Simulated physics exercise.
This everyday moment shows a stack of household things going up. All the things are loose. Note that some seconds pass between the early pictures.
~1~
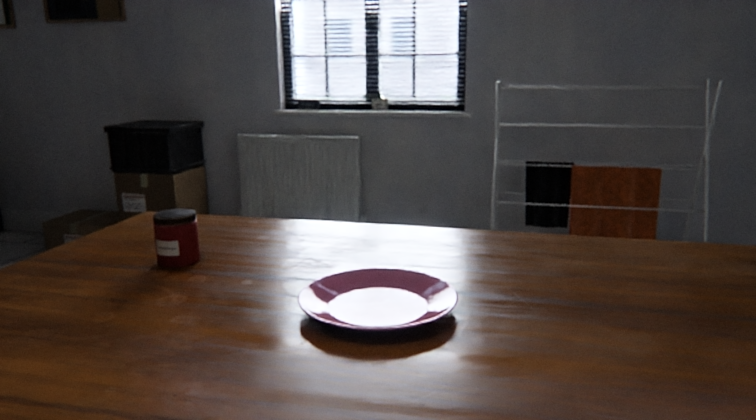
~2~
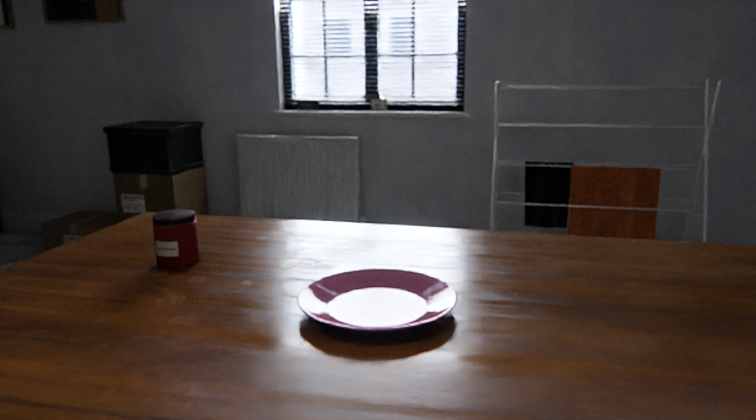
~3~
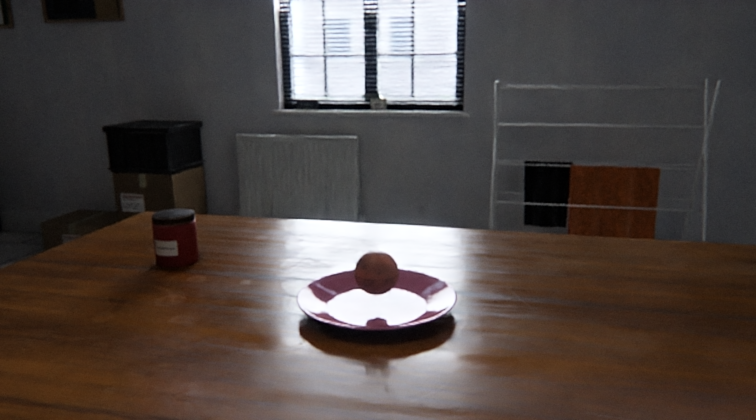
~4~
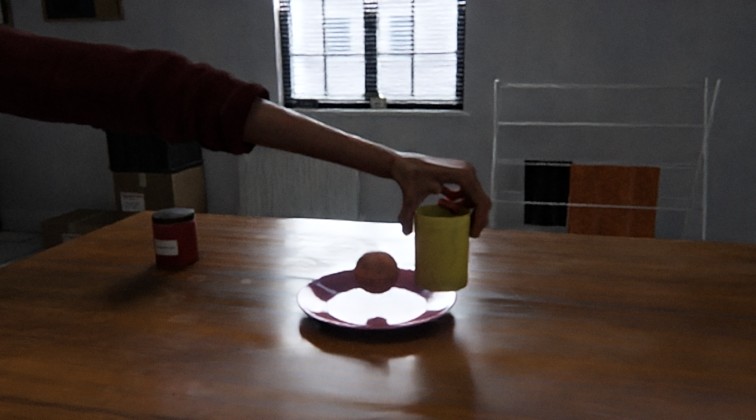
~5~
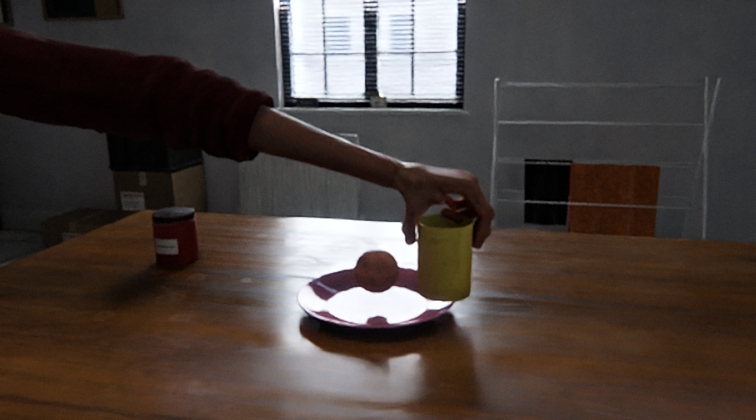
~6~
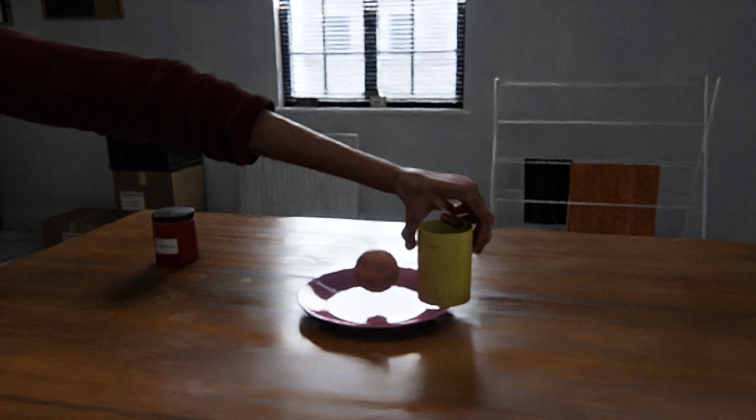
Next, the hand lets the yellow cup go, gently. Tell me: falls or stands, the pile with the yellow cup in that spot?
Basically the pile is secure.
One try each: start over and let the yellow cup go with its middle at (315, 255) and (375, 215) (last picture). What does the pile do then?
Try one: Stable. Try two: Collapse.
Then, 0.20 s later than the last frame, all is still.
Then, 0.60 s later than the last frame, yellow cup resting near (444, 263).
When it is over, all 4 as before. End places, in pixels of the last picture, yellow cup near (444, 263). The pile keeps its balance.
